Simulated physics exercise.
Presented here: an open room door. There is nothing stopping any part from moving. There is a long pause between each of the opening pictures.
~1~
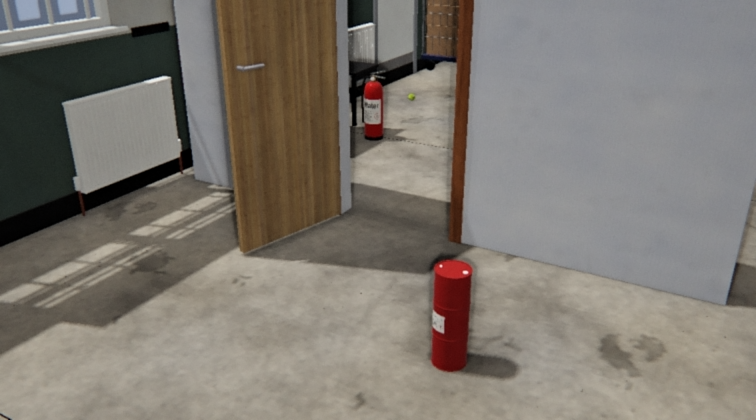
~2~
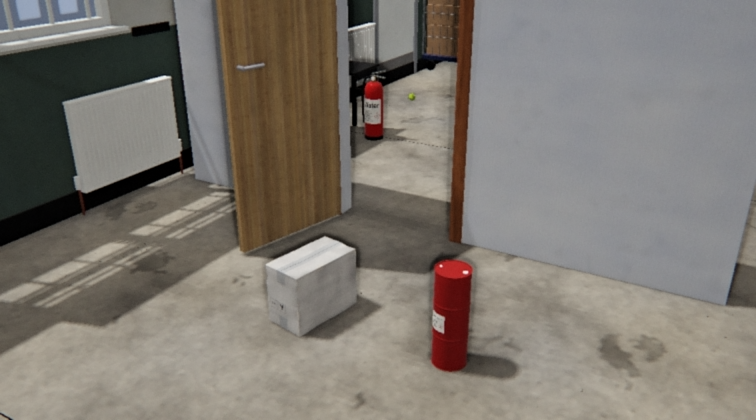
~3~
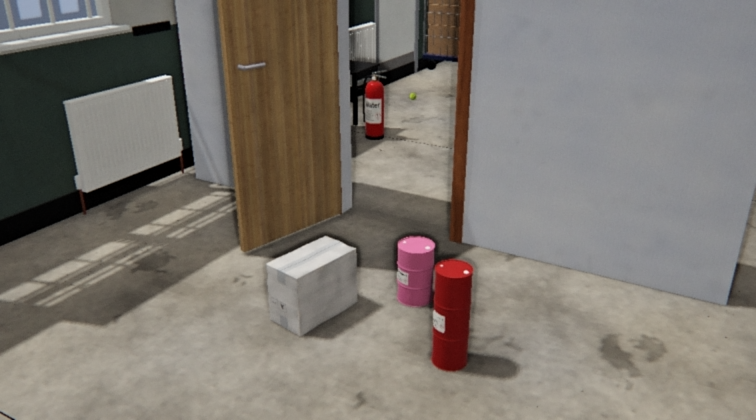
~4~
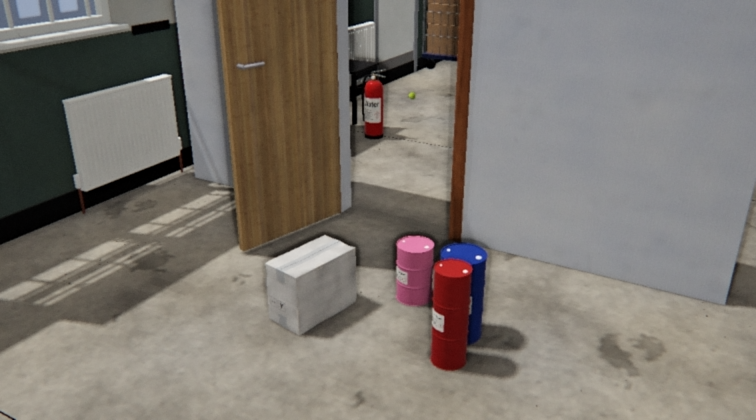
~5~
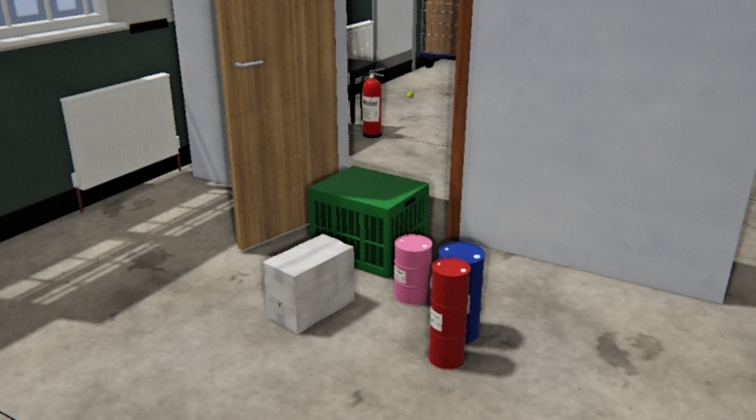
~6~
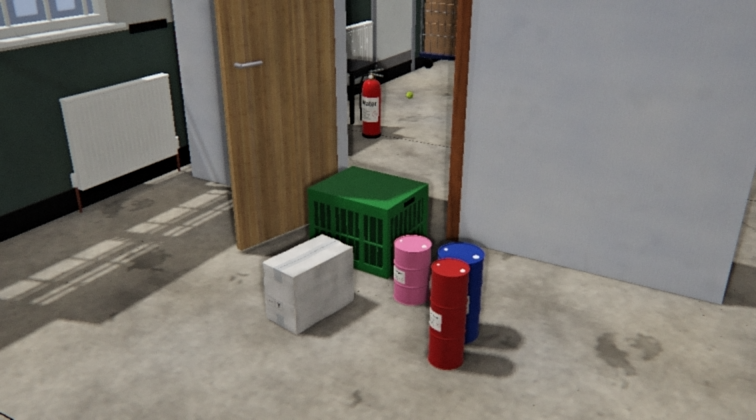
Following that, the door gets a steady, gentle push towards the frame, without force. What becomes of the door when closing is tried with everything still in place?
It halts short of its frame.
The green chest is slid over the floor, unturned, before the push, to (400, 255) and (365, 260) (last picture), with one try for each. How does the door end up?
Well, the first time the door halts partway, and the second time it halts partway.
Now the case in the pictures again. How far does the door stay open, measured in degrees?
It stays open at around 75°.
Then, 0.60 s later than the last frame, door at 92°.
Then, 0.90 s later than the last frame, door at 82°.
When it is over, door at 73°; all 5 as before. End places, in pixels of the last picture, green chest near (371, 219).
